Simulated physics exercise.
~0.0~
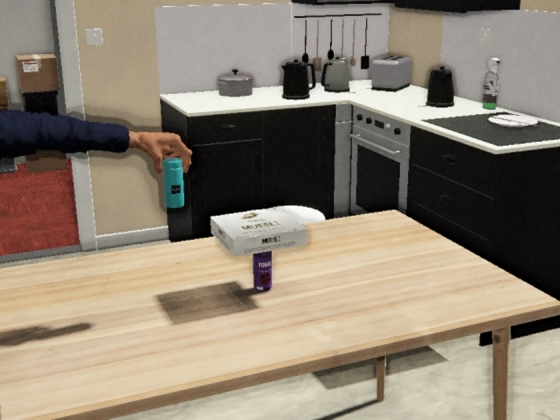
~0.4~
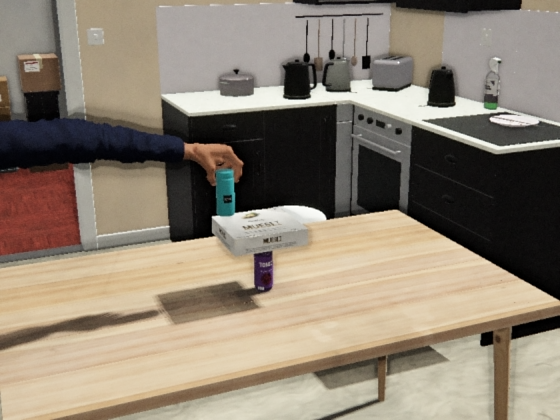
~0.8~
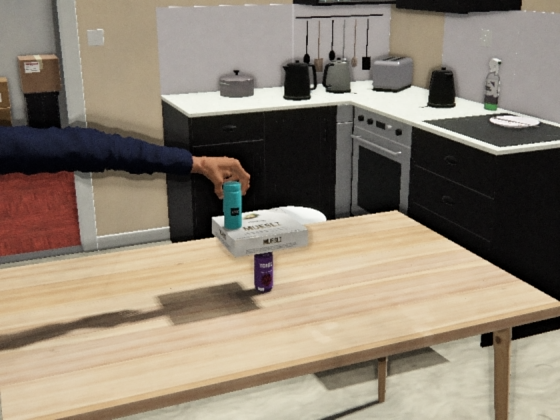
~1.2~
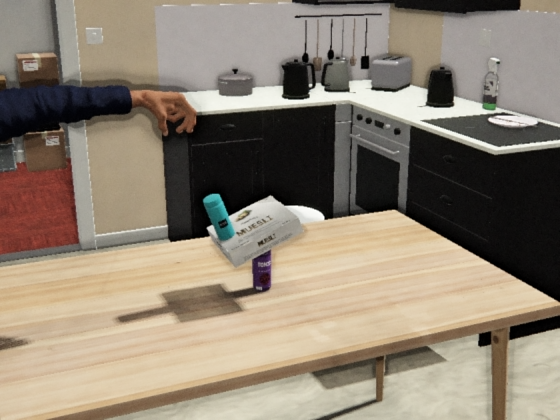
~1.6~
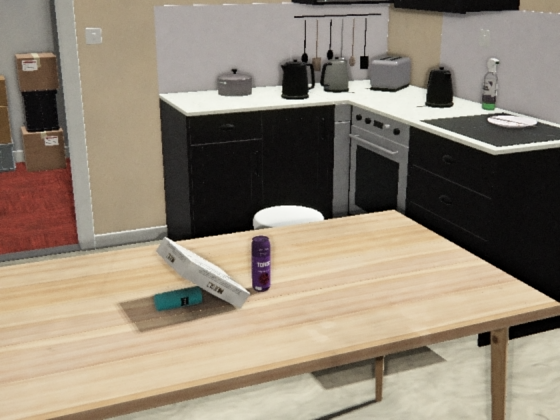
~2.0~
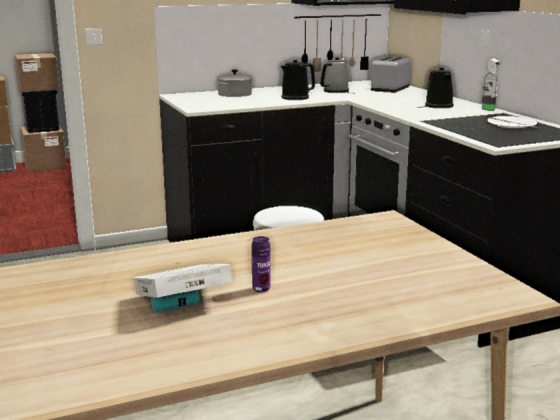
A hand sets a turquoise shaker on a white packet, which tips off the purple can.
